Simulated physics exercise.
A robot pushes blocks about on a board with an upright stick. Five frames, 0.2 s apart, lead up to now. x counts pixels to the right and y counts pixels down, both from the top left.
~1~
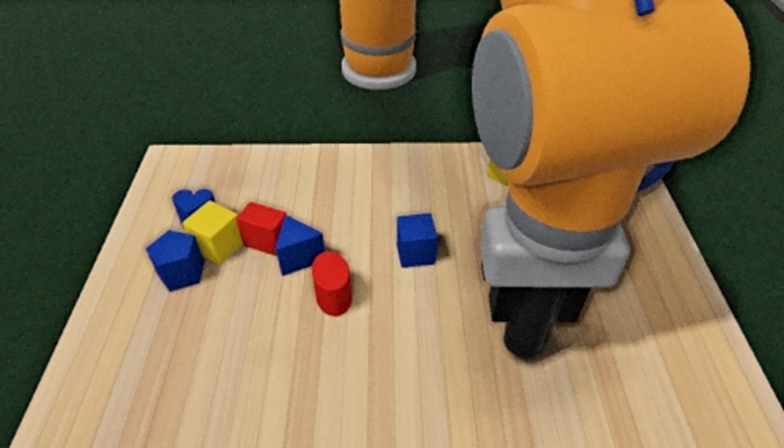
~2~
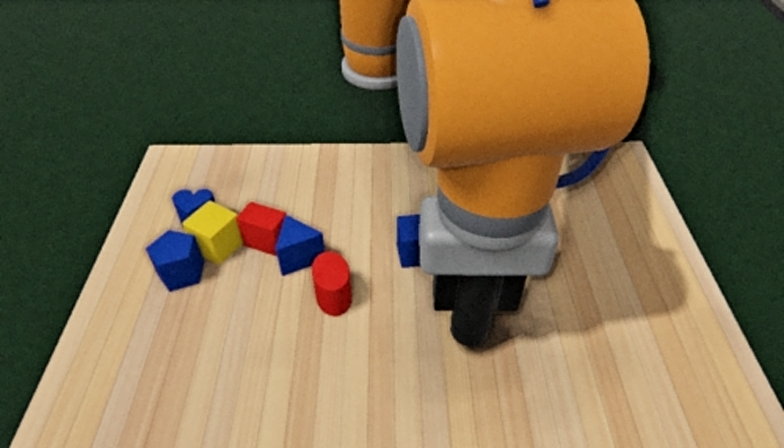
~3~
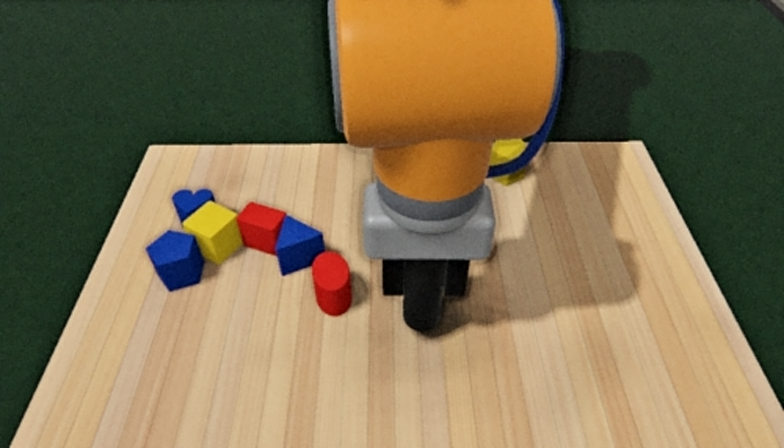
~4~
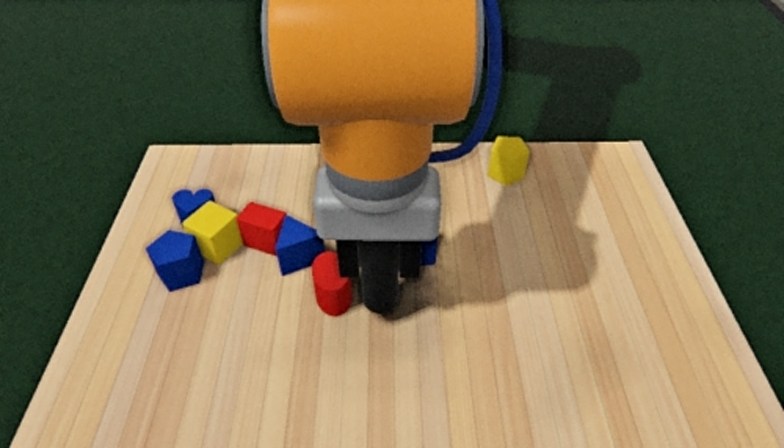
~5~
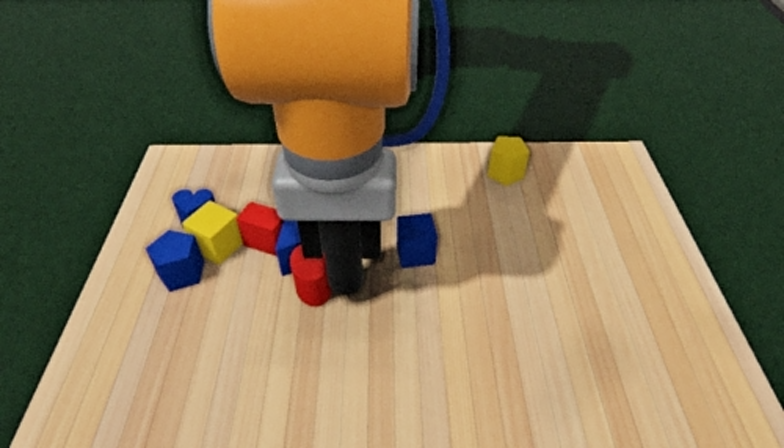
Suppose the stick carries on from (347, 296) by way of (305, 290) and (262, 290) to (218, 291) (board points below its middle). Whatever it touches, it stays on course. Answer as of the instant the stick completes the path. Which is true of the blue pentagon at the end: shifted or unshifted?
It will be nudged away from its spot.
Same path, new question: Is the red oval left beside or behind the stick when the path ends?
My answer is no.
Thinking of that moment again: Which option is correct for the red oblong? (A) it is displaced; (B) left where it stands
The correct letter is B.
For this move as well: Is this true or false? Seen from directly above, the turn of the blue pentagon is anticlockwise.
Answer: False.
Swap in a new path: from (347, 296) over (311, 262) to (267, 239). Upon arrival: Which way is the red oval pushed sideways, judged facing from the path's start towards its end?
Sideways, to the left.
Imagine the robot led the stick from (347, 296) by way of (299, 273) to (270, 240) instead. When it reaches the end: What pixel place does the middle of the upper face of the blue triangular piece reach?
When the path ends, it will be at (296, 203).
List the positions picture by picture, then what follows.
The first picture shows lower end of the stick at (522, 342), tops of blocks, blue pentagon at (171, 246), yellow four-sided block at (210, 218), red oblong at (261, 215), blue triangular piece at (295, 232), red oval at (331, 270).
The second picture shows stick at (469, 332), blocks as before.
The third picture shows stick at (421, 318), blocks as before.
The fourth picture shows stick at (381, 300), blocks as before.
The fifth picture shows stick at (346, 282), blue pentagon at (171, 246), yellow four-sided block at (210, 218), red oblong at (261, 215), blue triangular piece at (295, 232), red oval at (309, 261).
The first path, step by step. One third of the way, stick at (301, 276); blue triangular piece at (290, 228), turned 20° clockwise; red oval at (264, 258), turned 45° clockwise.
Two thirds of the way, stick at (258, 276); blue triangular piece at (290, 228), turned 25° clockwise; red oval at (221, 255), turned 55° clockwise.
At the end, stick at (213, 277); blue pentagon at (144, 244), turned 40° clockwise; yellow four-sided block not moved; red oblong not moved; blue triangular piece at (290, 228), turned 25° clockwise; red oval at (175, 257), turned 45° clockwise.
